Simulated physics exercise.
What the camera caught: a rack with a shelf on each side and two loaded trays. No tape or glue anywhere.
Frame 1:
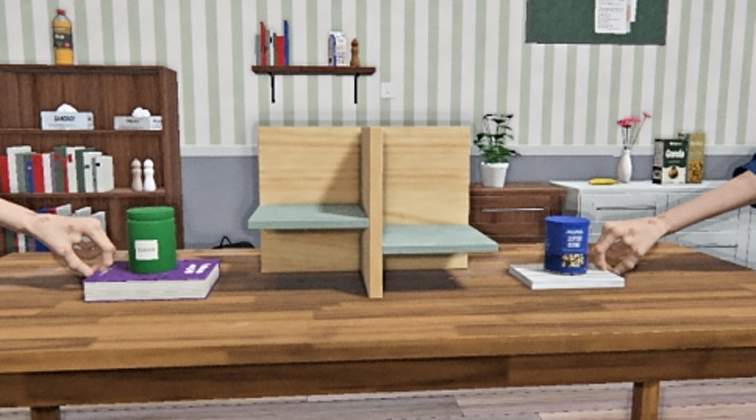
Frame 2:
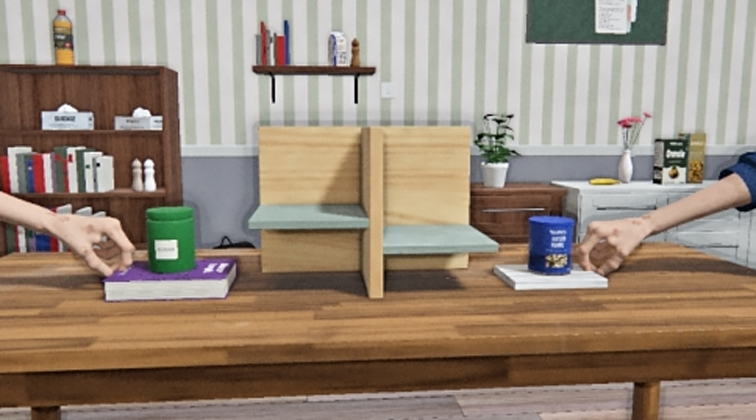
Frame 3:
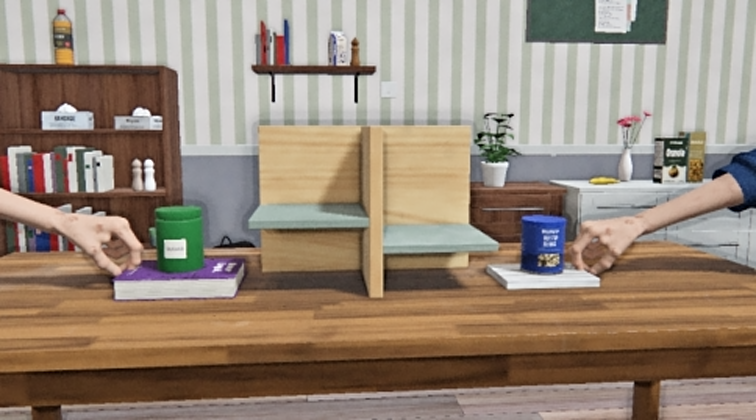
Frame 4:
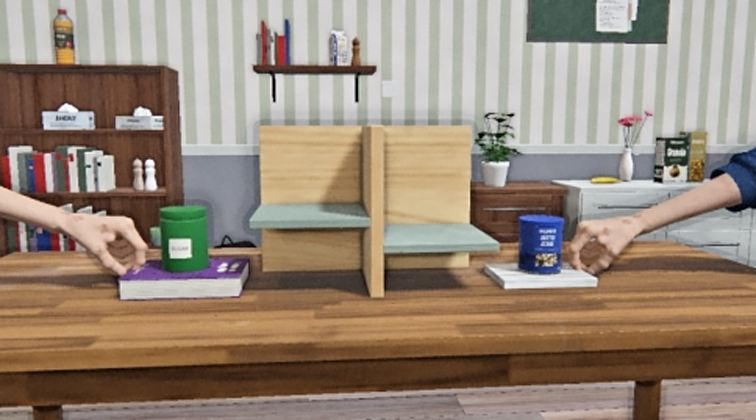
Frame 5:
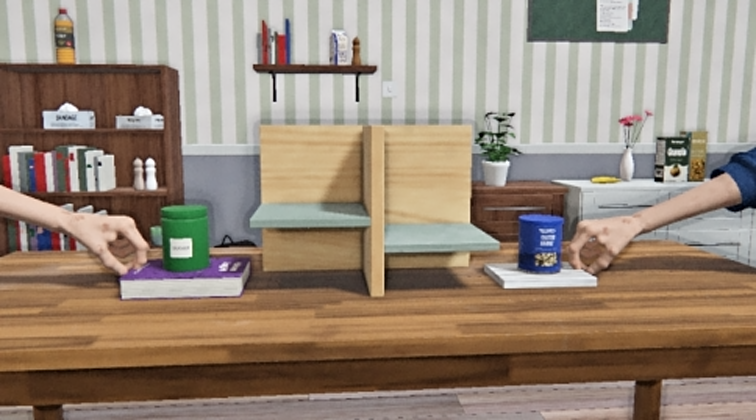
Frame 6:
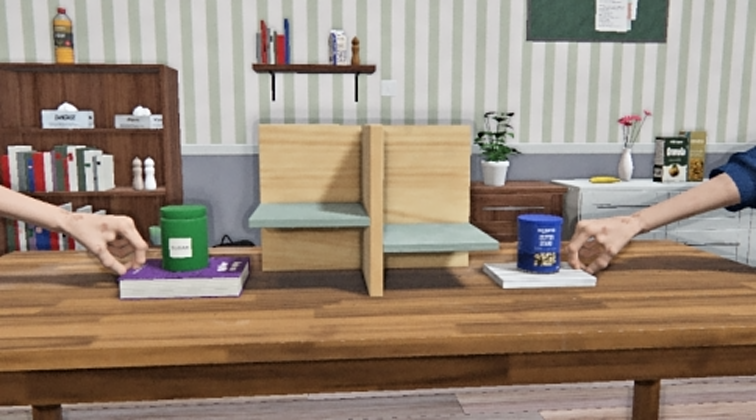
Two hands slid a purple book carrying a green jar and a white board carrying a blue pot a short way inward across a wooden table, toward the shelved rack, then stayed nearly still.
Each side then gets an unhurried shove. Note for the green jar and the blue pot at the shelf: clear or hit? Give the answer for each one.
Green jar hit; blue pot hit.
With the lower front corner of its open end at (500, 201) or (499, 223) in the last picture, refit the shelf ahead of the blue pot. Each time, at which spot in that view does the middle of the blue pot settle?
It settles near (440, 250) and near (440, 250), respectively.
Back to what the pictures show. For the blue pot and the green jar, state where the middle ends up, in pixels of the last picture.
In the last picture, the blue pot sits at (503, 246) while the green jar sits at (198, 265).
Then, 1.42 s after the last picture, green jar pushed back on its carrier near (233, 237); blue pot pushed back on its carrier near (504, 245).
Then, 1.86 s after the last picture, green jar tipped 31° from how it was near (238, 240); blue pot tipped 29° from how it was near (503, 246).
At rest, the green jar gets scraped off its spot, near (197, 265); the blue pot gets scraped off its spot, near (503, 246).
